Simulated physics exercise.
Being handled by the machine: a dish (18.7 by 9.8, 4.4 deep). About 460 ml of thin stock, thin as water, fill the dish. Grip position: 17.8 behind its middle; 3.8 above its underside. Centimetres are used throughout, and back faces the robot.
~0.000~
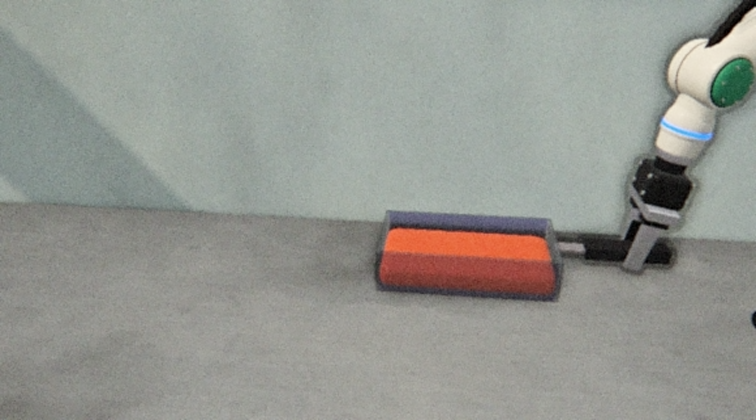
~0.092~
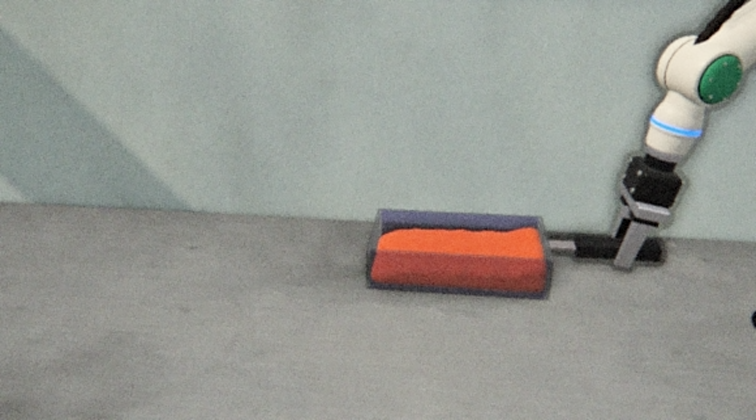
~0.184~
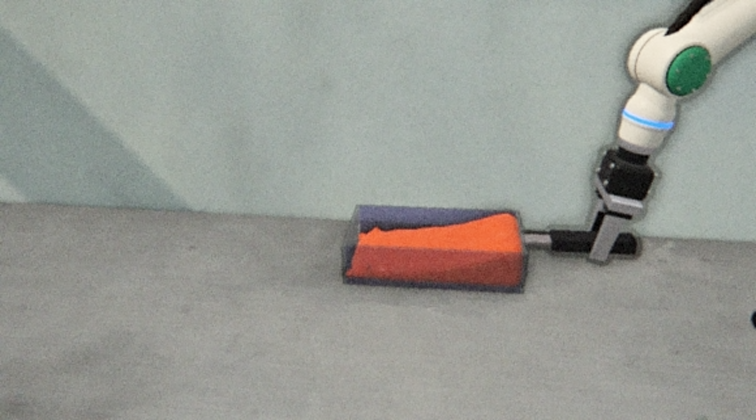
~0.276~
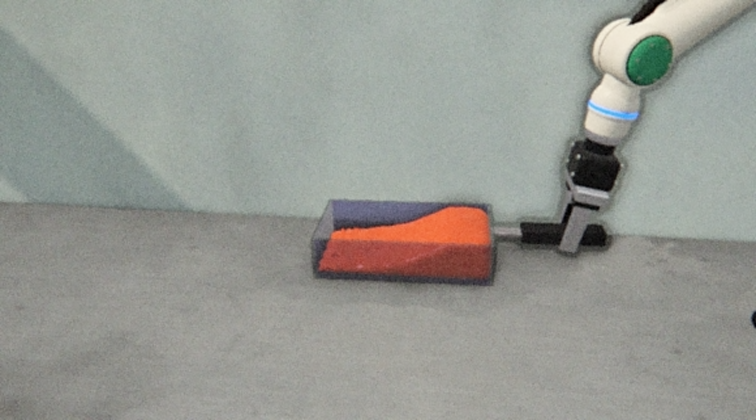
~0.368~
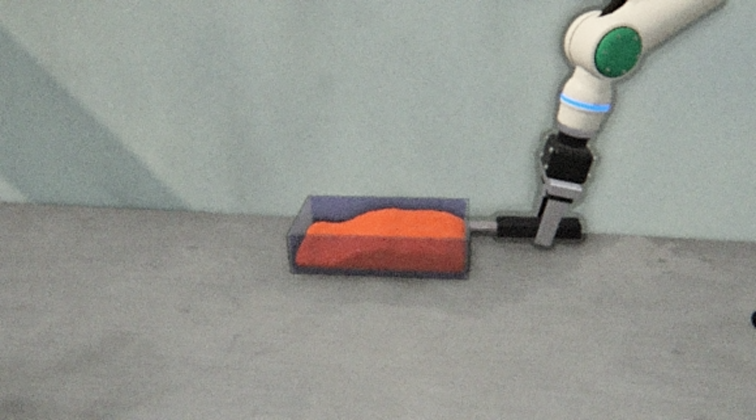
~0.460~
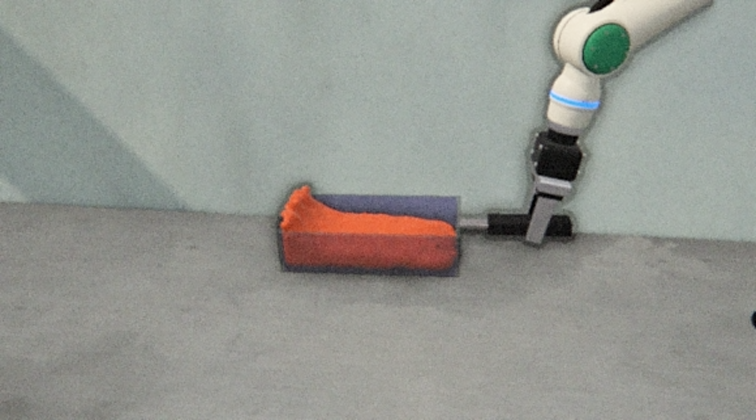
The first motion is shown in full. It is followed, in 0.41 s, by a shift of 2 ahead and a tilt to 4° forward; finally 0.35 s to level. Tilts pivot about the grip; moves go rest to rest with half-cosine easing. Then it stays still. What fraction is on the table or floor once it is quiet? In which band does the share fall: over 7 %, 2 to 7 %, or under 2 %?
It falls over 7 %.
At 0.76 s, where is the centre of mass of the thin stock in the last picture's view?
I'd put it somewhere near (334, 252).
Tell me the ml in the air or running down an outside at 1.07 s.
I'd say around 0 ml.
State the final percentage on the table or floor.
Estimated share: Around 14 %.
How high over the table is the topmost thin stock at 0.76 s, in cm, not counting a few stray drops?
I'd put it at some 19 centimetres up.
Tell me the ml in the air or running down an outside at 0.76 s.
Roughly 50 ml at that moment.
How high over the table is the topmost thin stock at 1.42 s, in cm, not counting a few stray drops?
Around 20 centimetres.
After 0.76 s, tilted 4° forward, liquid up to 19 above the table; 395 ml in the dish, 10 ml on the table or floor, 50 ml in the air or running down outside.
After 1.07 s, tilted 2° forward, liquid up to 19 above the table; 395 ml in the dish, 60 ml on the table or floor.
After 1.42 s, level, liquid up to 20 above the table; 395 ml in the dish, 60 ml on the table or floor.
After 2.22 s, level, liquid up to 20 above the table; 395 ml in the dish, 60 ml on the table or floor.
At rest, 395 ml in the dish, 60 ml on the table or floor. That is 13 % on the table or floor.
